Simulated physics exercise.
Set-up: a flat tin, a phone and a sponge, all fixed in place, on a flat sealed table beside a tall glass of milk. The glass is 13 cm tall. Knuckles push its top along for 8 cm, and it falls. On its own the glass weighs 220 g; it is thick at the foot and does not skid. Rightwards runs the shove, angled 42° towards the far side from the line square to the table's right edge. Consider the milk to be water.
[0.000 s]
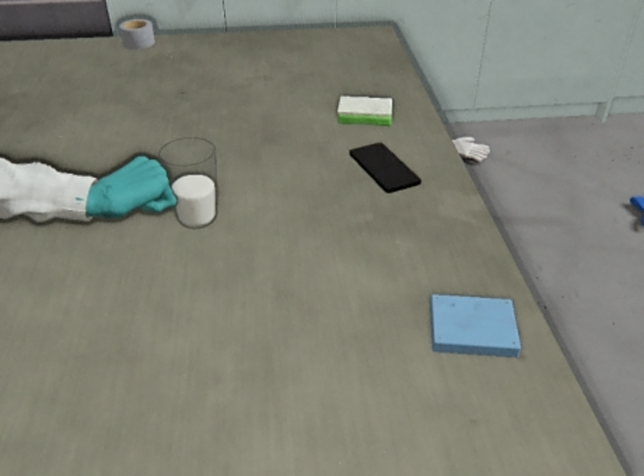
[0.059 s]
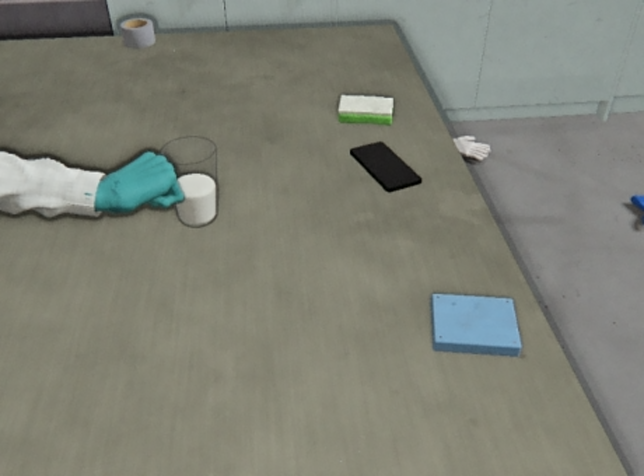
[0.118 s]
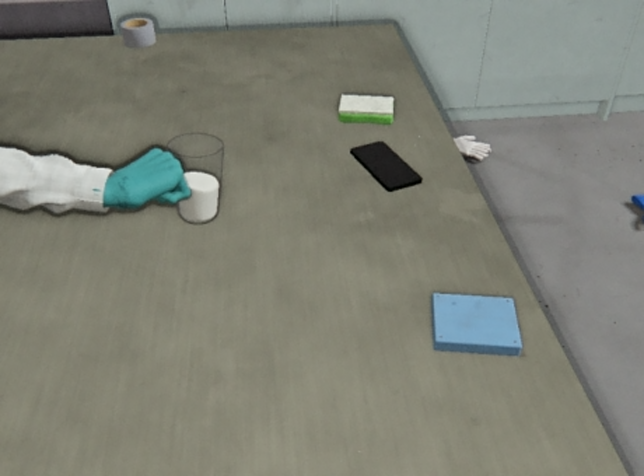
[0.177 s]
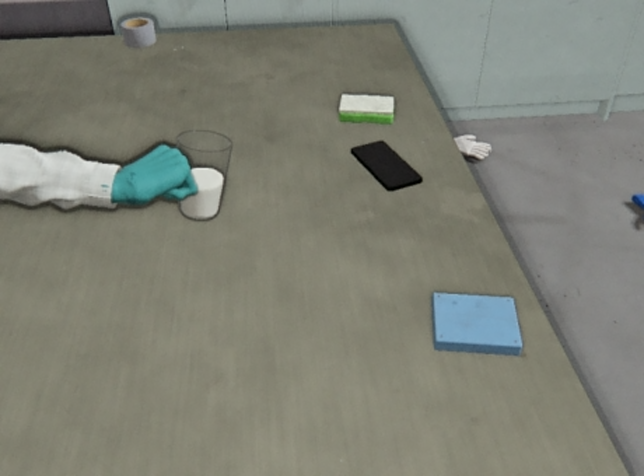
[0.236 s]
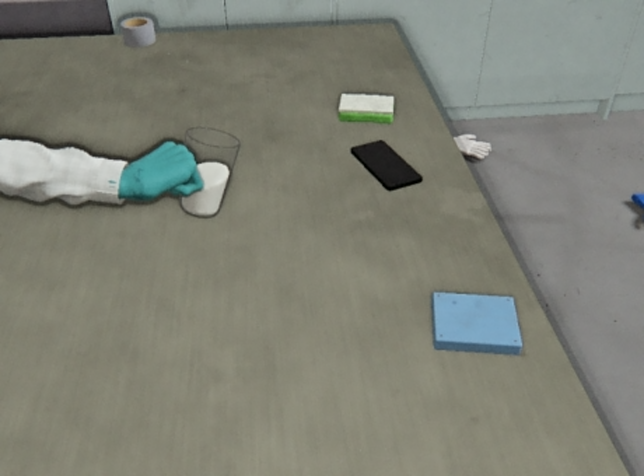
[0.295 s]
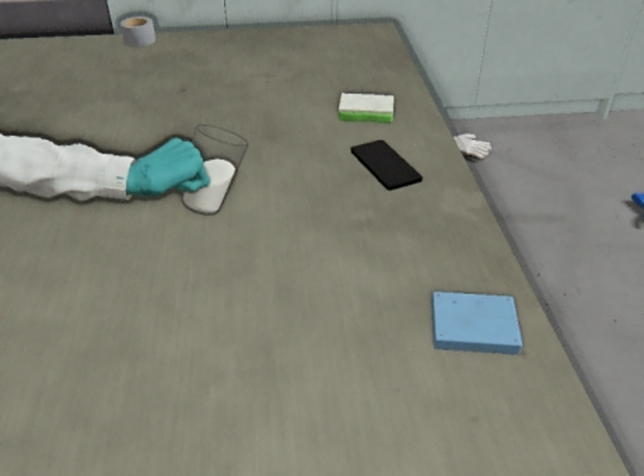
A teal-gloved hand in a white sleeve pushes rightward against a clear glass partly filled with milk, which stands upright at first. The glass begins to lean right and steadily tilts further, its milk slanting inside, while the flat blue tin, black phone and green-and-white sponge stay still on the table.
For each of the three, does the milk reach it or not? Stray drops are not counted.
Flat tin - no; phone - yes; sponge - yes.
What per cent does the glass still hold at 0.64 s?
I'd go with close to 92 %.
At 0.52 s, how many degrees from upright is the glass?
It is at some 60°.
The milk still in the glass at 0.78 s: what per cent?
About 46 %.
By 0.52 s the tilt is 61° and 100 per cent is in the glass, 0 has run off the table; wet so far, nothing.
By 0.64 s the tilt is 85° and 91 per cent is in the glass, 0 has run off the table; wet so far, nothing.
By 0.78 s the tilt is 85° and 46 per cent is in the glass, 0 has run off the table; wet so far, phone.
By 1.02 s the tilt is 85° and 22 per cent is in the glass, 0 has run off the table; wet so far, phone, sponge.
At rest 8 per cent is in the glass, 9 has run off the table; wet so far, phone, sponge.
